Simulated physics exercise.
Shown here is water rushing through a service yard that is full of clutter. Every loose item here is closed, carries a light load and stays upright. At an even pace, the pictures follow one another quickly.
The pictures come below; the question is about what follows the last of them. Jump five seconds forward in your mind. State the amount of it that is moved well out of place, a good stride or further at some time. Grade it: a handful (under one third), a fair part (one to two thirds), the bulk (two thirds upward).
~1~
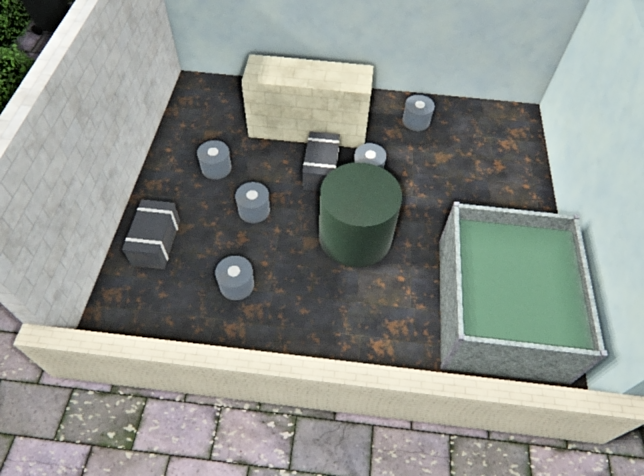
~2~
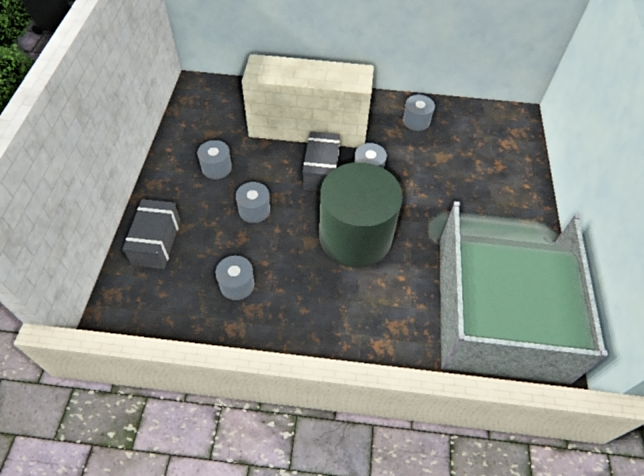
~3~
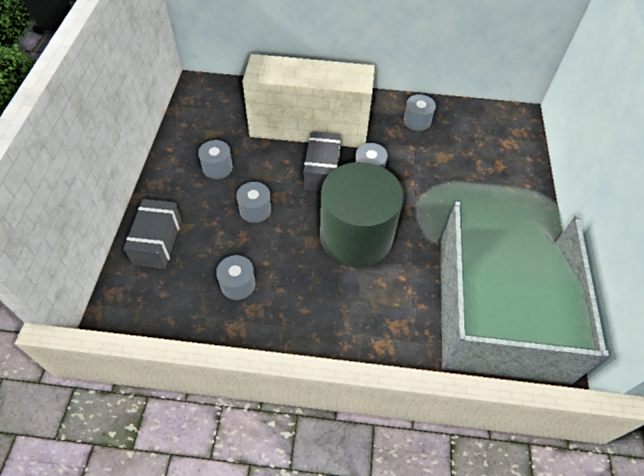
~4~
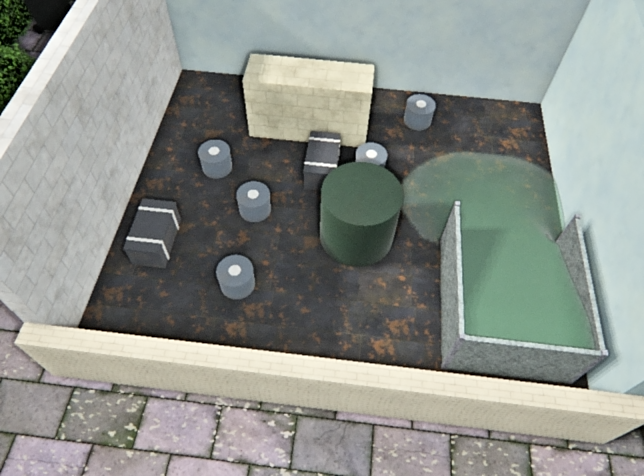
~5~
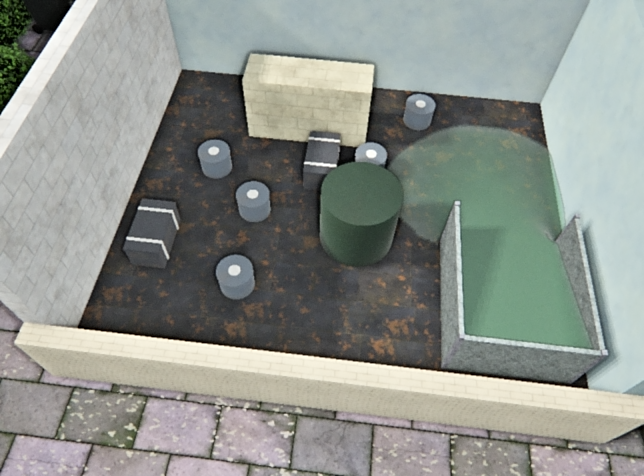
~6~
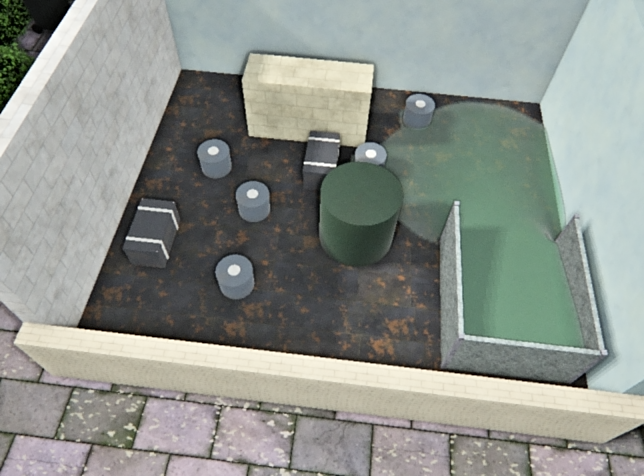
A fair part.
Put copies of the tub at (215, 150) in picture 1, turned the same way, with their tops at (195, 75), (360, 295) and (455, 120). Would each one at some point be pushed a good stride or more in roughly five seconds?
Twin one: Slides well clear; twin two: Barely shifts; twin three: Slides well clear.
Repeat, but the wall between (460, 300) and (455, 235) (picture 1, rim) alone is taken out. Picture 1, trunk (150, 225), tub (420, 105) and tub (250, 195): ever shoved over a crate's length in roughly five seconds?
Listed in turn, ends up that far off, never travels that far, ends up that far off.
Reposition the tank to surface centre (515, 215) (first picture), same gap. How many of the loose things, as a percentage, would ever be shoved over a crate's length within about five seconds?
Near 90 in a hundred.
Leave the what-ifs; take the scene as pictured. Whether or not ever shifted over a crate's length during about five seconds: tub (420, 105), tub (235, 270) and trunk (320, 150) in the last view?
Listed order gives past that mark, then below that mark, and lastly past that mark.
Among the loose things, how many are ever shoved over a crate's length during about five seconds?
That adds up to 4.
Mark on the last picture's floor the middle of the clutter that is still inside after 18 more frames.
I'd put it around pixel (241, 188).
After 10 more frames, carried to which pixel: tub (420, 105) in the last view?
Near (341, 75).
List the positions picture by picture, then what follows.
A tub at (371, 155) rests on the ground; a tub at (420, 105) rests on the ground; 0 of 7 have shifted, in the first picture.
A tub at (371, 155), on the bottom; a tub at (420, 105) rests on the ground; 0 of 7 have shifted, in the second picture.
A tub at (372, 155), on the bottom; a tub at (421, 105), on the bottom; 0 of 7 have shifted, in the third picture.
A tub at (372, 154), on the bottom; a tub at (421, 104) rests on the ground; 0 of 7 have shifted, in the fourth picture.
A tub at (371, 154) rests on the ground; a tub at (421, 104), on the bottom; 0 of 7 have shifted, in the fifth picture.
A tub at (371, 154) rests on the ground; a tub at (420, 104) rests on the ground; 0 of 7 have shifted, in the sixth picture.
A moment on, 0 of 7 are well off their spots; 0 afloat.
Next, 1 of 7 are well off their spots; 2 afloat.
Later, 2 of 7 are well off their spots; 2 afloat.
In the end, 4 of 7 are well off their spots, and 4 have been at some point; 5 afloat.
